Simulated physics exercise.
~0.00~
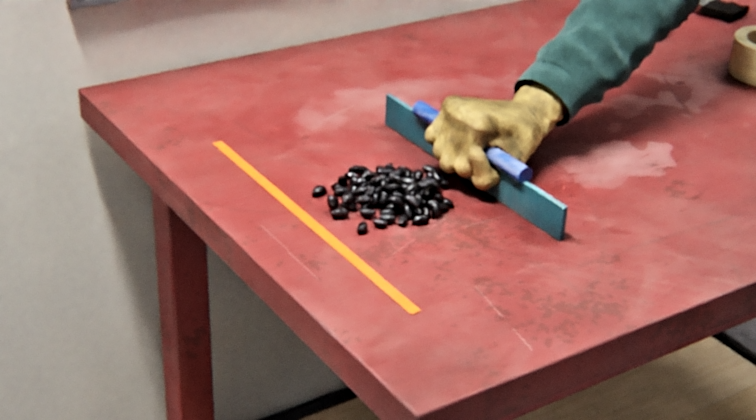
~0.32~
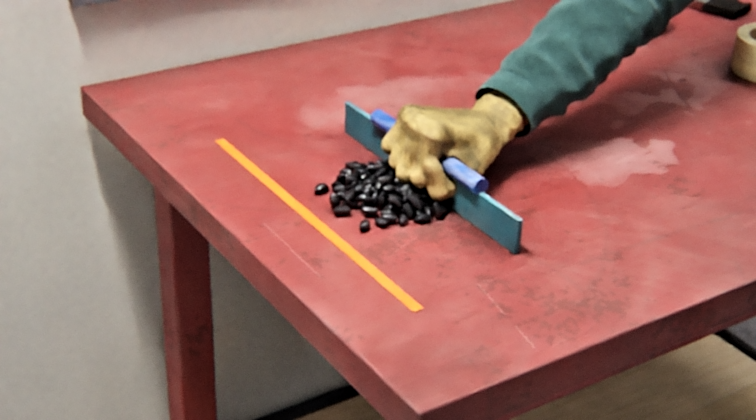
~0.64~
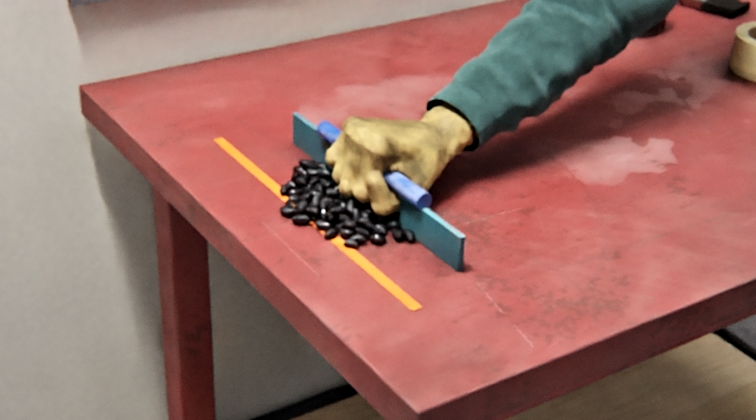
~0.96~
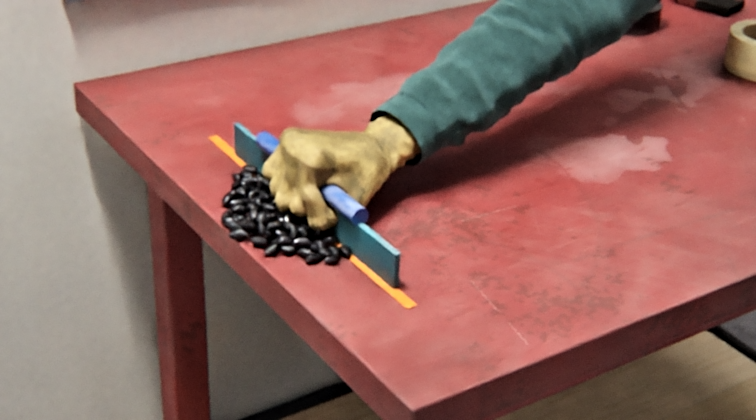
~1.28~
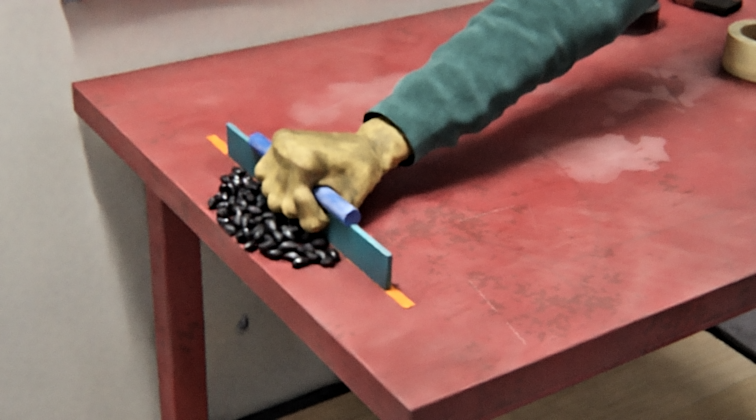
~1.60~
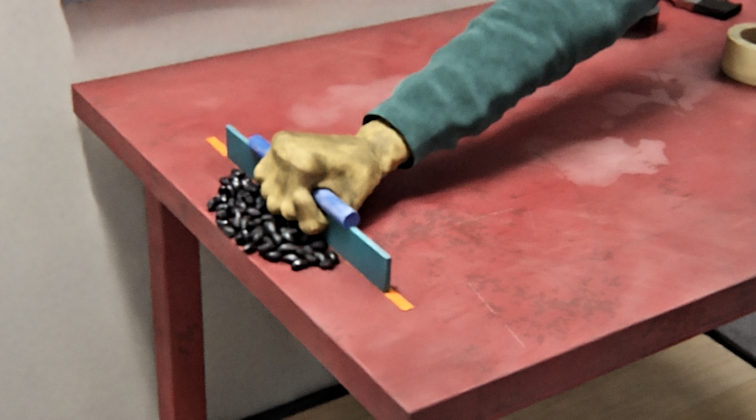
On a red table, a gloved hand in a green sleeve pushes a blue-handled teal scraper leftward, moving a heap of shiny black pieces across an orange tape line to the table's edge, where a few drop over before the scraper stops at the tape with most still on top.
